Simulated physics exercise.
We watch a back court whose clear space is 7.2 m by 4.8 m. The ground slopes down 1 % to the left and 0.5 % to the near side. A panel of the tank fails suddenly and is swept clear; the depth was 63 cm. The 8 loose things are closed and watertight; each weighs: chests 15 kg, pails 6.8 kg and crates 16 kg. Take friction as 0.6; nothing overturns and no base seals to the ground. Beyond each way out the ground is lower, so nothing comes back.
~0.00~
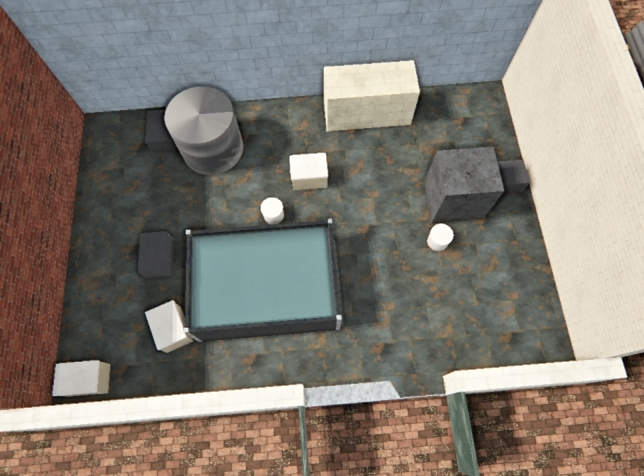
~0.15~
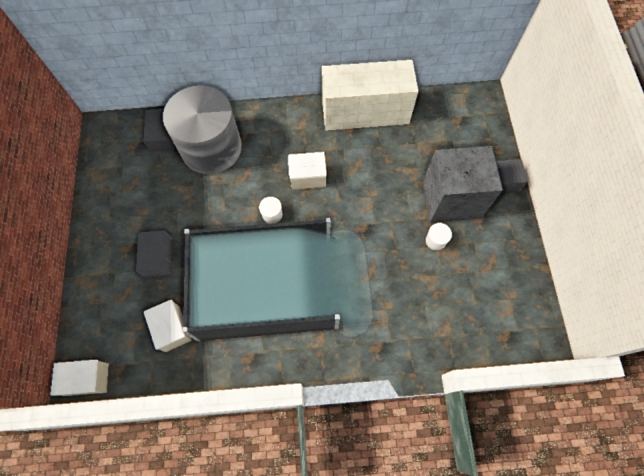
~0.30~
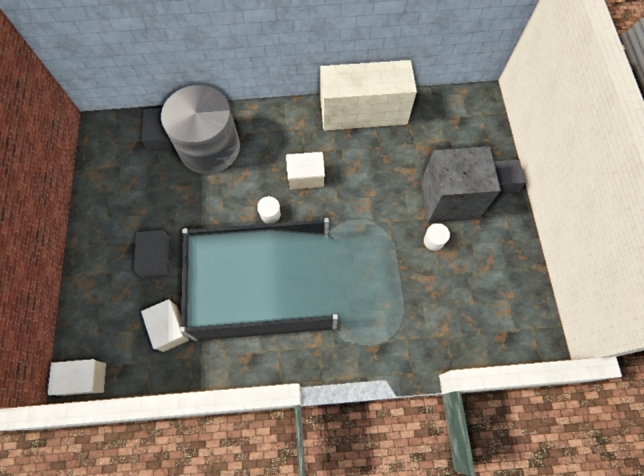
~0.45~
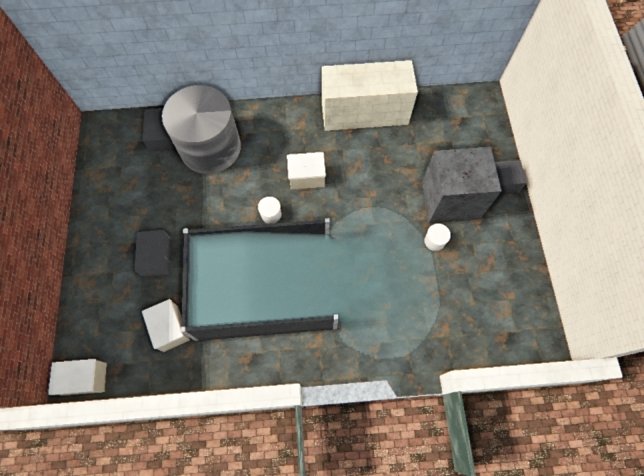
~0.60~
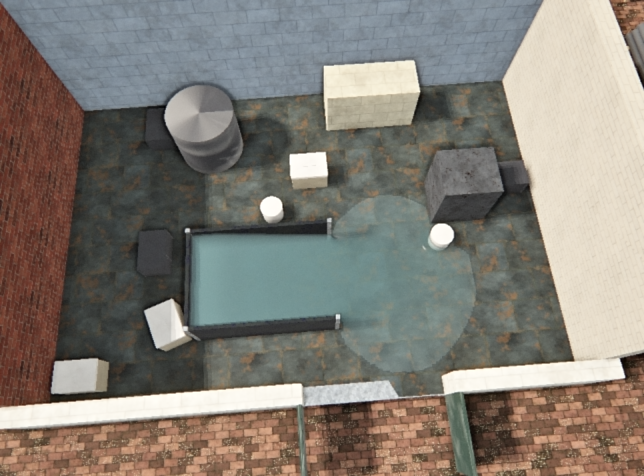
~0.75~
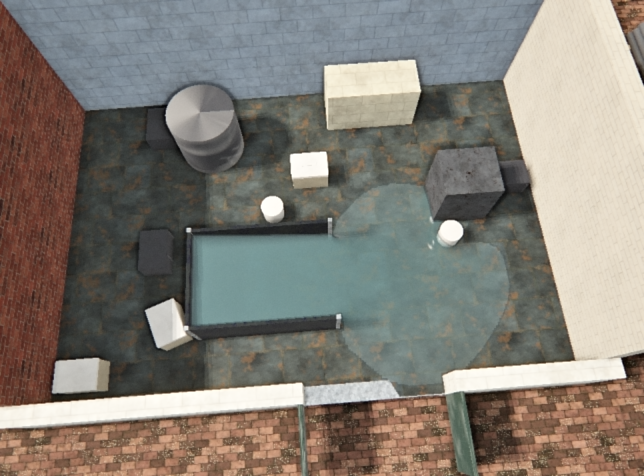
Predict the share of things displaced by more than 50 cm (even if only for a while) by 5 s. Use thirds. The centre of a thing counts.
It is under a third.
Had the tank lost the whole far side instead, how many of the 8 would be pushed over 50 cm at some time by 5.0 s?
In that case 4 of them.
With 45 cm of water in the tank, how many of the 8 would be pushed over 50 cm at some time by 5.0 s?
Then 2.
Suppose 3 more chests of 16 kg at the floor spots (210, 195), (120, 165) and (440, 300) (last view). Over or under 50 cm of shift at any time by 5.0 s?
In that order: Short of it, under, past it.
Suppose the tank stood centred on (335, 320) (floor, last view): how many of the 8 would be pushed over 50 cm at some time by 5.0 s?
In that case 2 of them.
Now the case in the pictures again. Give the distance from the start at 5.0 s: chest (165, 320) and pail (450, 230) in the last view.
In turn: 0 cm, 200 cm.
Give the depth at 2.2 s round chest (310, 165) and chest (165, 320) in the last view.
Roughly 0 and 0 cm.
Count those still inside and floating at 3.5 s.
0 of them.
After 1.1 s 1 of 8 are over 50 cm from their spots; 0 afloat.
After 2.2 s 1 of 8 are over 50 cm from their spots; 0 afloat.
After 3.5 s 2 of 8 are over 50 cm from their spots; 0 afloat.
After 5.0 s 2 of 8 are over 50 cm from their spots, and 2 have been at some point; 1 afloat.
